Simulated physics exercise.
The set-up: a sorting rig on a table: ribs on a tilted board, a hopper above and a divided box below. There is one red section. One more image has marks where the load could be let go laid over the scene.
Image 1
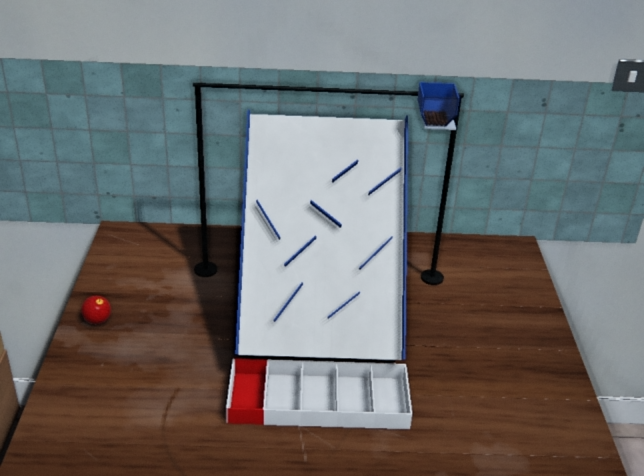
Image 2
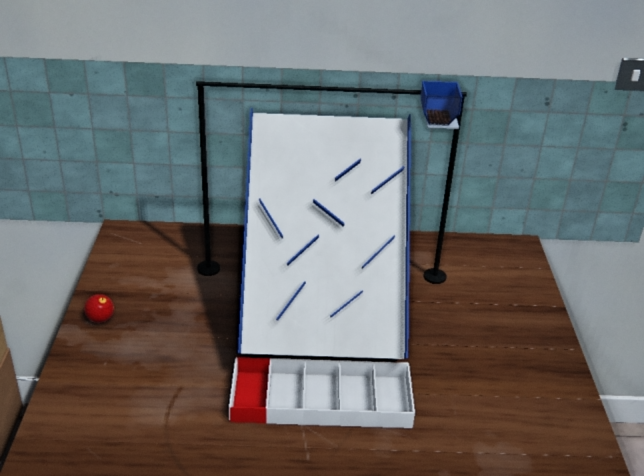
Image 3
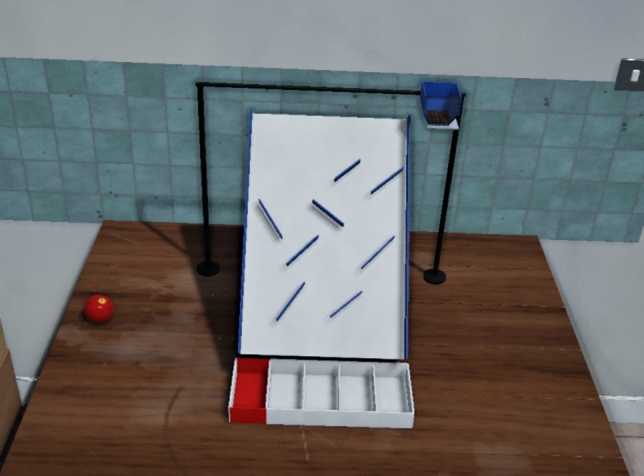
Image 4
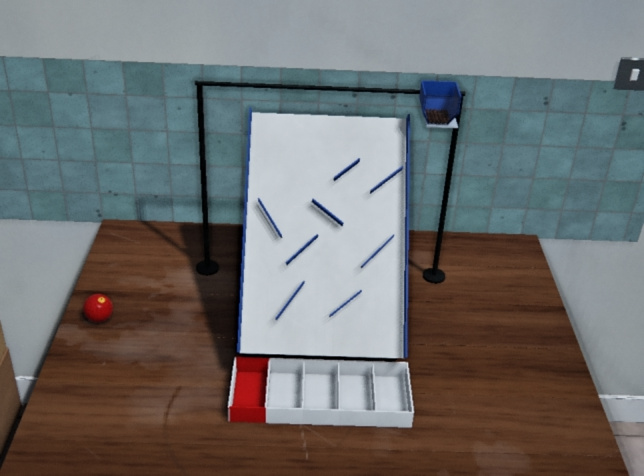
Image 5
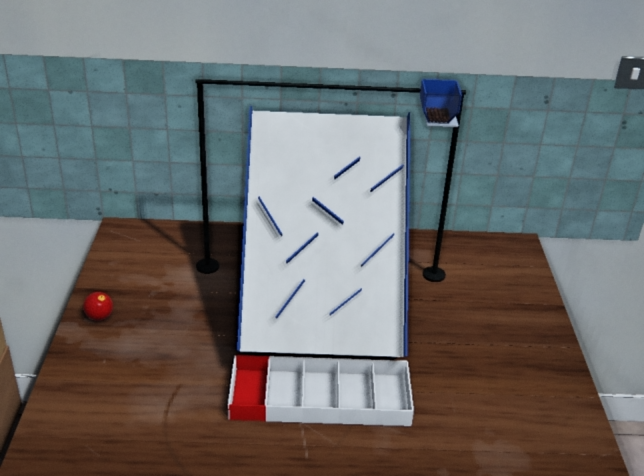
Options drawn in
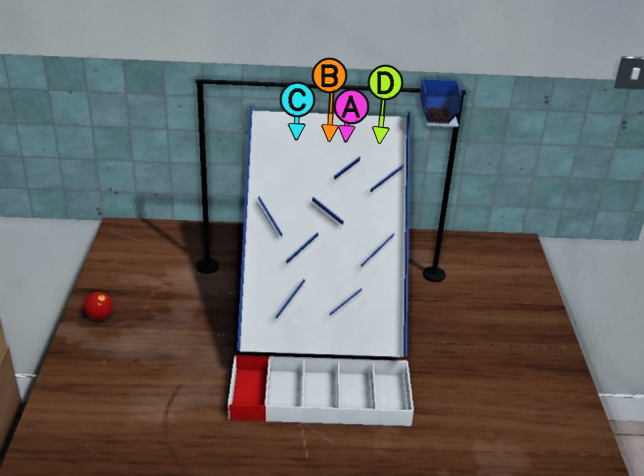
On a dark wooden table against a teal tiled wall, seen from the front and slightly above, stands a tilted white board. Blue slanted ribs cross it, a small blue hopper with brown contents hangs from a black frame at upper right, a divided white box with a red leftmost section sits below, and a red ball rests at left. Nothing on the table moves; only the view shifts very slightly.
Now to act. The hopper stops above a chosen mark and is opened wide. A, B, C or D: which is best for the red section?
C works best here.
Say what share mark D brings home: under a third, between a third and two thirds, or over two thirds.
Mark D gives under a third.
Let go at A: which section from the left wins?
It is the second one.
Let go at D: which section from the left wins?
It is the second one.
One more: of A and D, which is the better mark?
The answer is A.
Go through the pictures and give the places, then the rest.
In the first frame, hopper at (435, 119), allspice berries, door shut.
In the second frame, ribs (335, 178) to (361, 159), (372, 191) to (404, 167), (259, 198) to (282, 236).
In the third frame, ribs (313, 199) to (344, 224), (287, 264) to (319, 235), (363, 267) to (395, 236).
In the fourth frame, ribs (276, 319) to (304, 281), (330, 316) to (362, 290).
In the fifth frame, red section at (247, 412), number 1 of 5 from the left.
On the marked copy, mark A meets the board at (346, 135); mark B meets the board at (329, 135); mark C meets the board at (296, 133); mark D meets the board at (379, 137).
For mark A, about a quarter in the red section, about half in other sections, about a quarter outside the box.
For mark B, a small part in the red section, about half in other sections, about a third outside the box.
For mark C, about half in the red section, a small part in other sections, about a third outside the box.
For mark D, a stray few in the red section, most in other sections, a small part outside the box.
